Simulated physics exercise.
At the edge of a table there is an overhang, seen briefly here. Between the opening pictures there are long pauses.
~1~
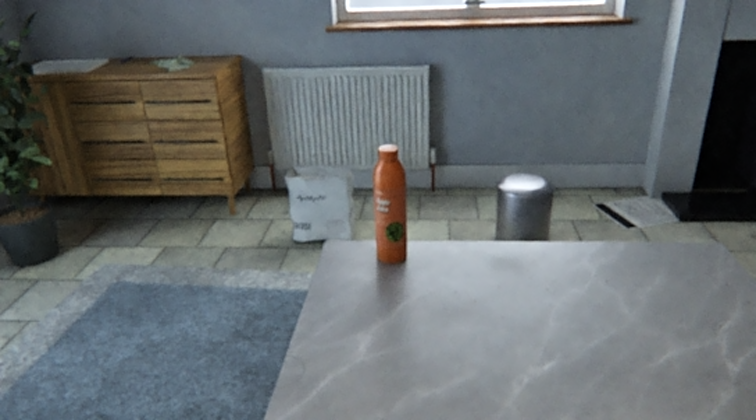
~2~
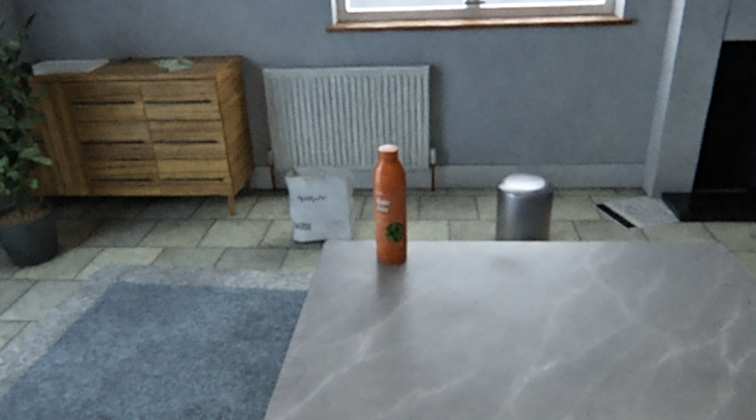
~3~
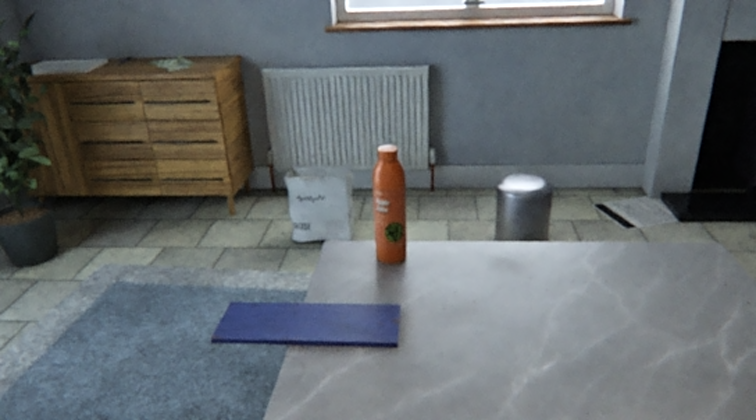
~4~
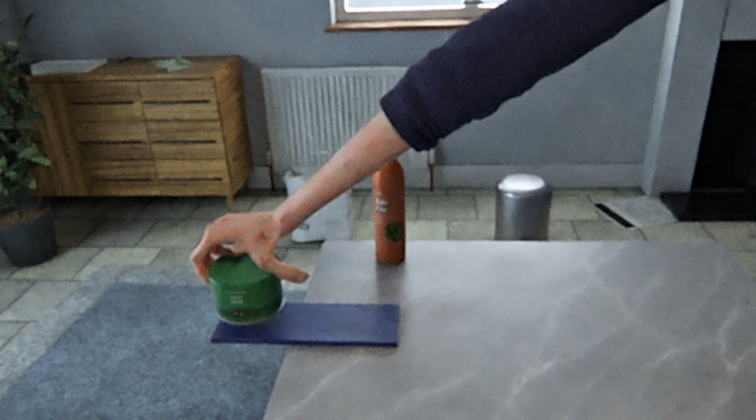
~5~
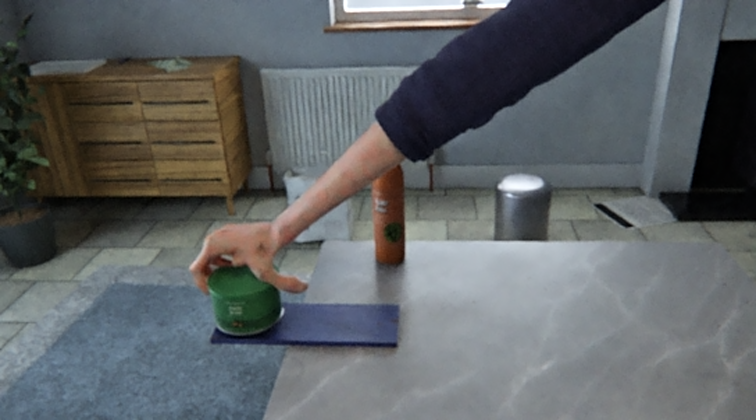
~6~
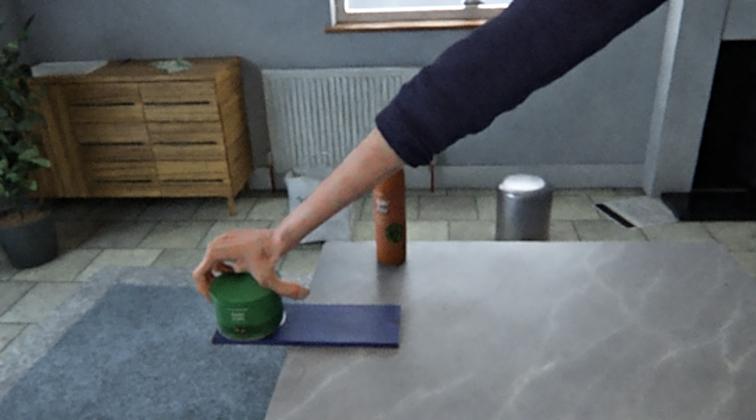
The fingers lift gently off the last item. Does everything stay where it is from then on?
I expect the balance to break.
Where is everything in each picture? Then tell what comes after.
In the first frame, the last thing is not in view yet.
In the second frame, the last thing is not in view yet.
In the third frame, the last thing is not in view yet; blue board (309, 323).
The fourth frame shows on its way; green tub (248, 285); blue board (309, 323).
The fifth frame shows on its way; green tub (246, 296); blue board (308, 324).
The sixth frame shows in place under the hand; green tub (249, 302); blue board (310, 324).
Then, 0.50 s on from there, green tub and blue board now down on the floor or falling.
Then, 0.80 s on from there, things are still on the move.
In the end, down on the floor or falling, green tub and blue board; orange bottle unmoved. The board tips off the edge.
